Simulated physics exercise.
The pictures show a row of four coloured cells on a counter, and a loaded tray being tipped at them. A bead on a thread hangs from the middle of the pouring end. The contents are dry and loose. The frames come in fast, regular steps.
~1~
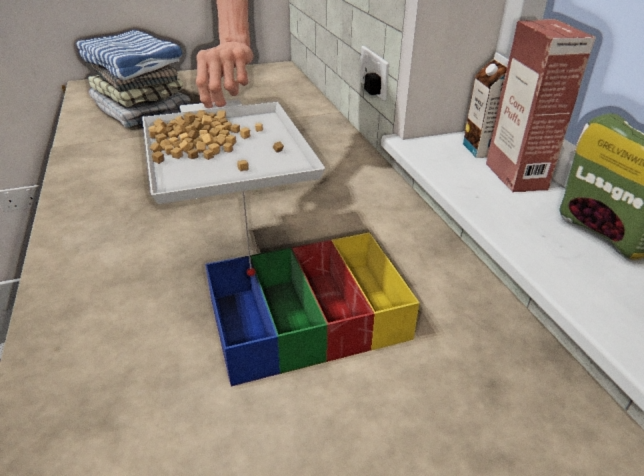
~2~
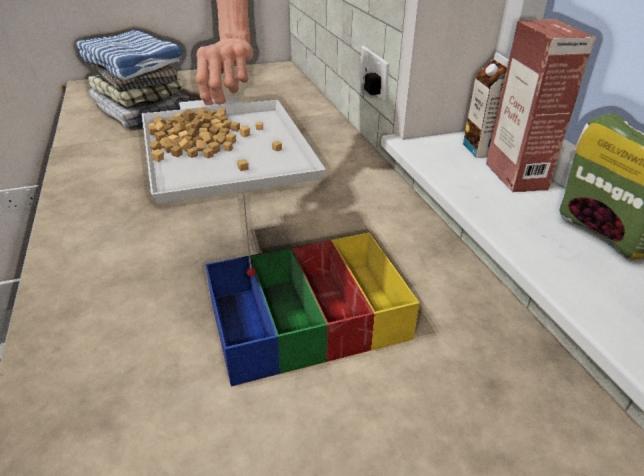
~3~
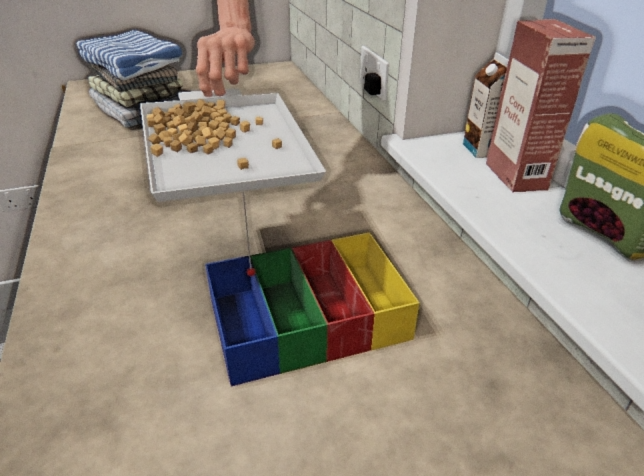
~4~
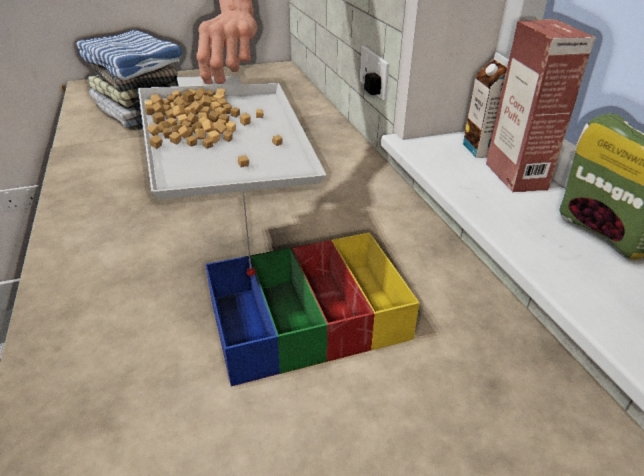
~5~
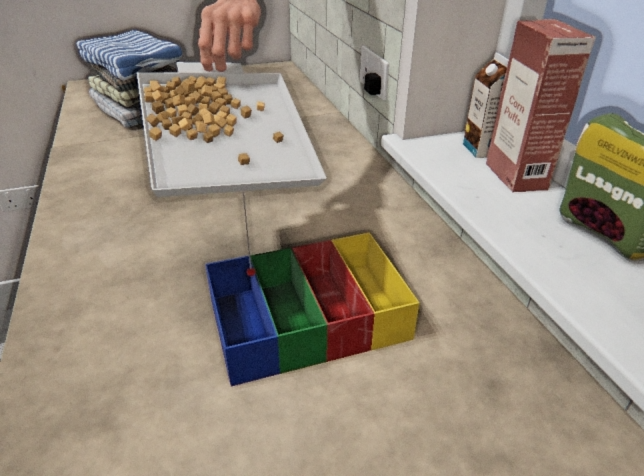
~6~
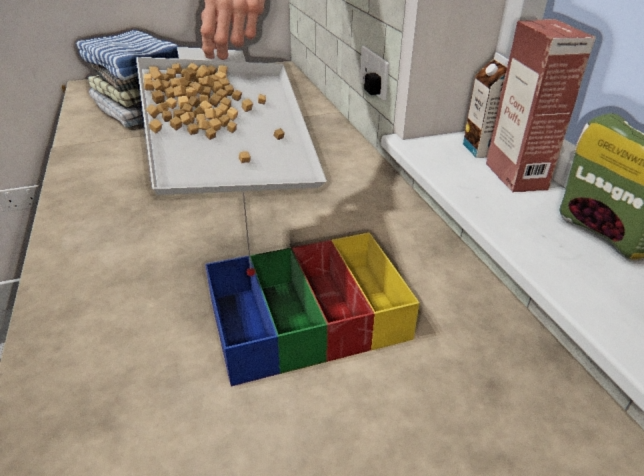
A white tray of small wooden cubes, gripped at its far edge by a hand, tilts gradually above a mottled beige counter, seen from above by a still camera. Its far side rises and its near right corner dips slightly, while a few cubes shift apart from the pile. Blue, green, red and yellow cells sit empty below, with folded cloths behind and food packages at right.
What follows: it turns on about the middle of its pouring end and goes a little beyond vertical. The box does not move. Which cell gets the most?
The red one ends fullest.
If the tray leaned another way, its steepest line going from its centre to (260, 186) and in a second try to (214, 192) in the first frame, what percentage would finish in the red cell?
Roughly 30 per cent, and 0 per cent.
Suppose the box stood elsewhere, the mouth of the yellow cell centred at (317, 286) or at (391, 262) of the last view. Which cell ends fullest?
One: The yellow one. Two: The green one.
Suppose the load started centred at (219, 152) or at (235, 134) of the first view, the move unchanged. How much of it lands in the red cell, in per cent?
First some 40, then 40 per cent.
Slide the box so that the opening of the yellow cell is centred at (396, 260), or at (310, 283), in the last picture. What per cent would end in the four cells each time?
Roughly 90 per cent, and 70 per cent.
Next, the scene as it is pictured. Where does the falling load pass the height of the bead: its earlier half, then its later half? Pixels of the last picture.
At about (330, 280), then at (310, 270).
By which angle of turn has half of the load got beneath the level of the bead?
At some 85 degrees.
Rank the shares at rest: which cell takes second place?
Next in line is green.
Soon, tray tipped steeply; most on the tray; about a quarter falling or outside the box.
A while on, tray tipped past a quarter turn; a small part on the tray; about half in the red cell; about a quarter in the green cell; a small part in the blue cell; a small part in the yellow cell; a small part falling or outside the box.
Towards the end, tray tipped past a quarter turn; about half in the red cell; about a quarter in the green cell; a small part in the blue cell; a small part in the yellow cell; a small part falling or outside the box.
Finally, tray tipped past a quarter turn; about half in the red cell; about a quarter in the green cell; a small part in the blue cell; a small part in the yellow cell; a small part outside the box.
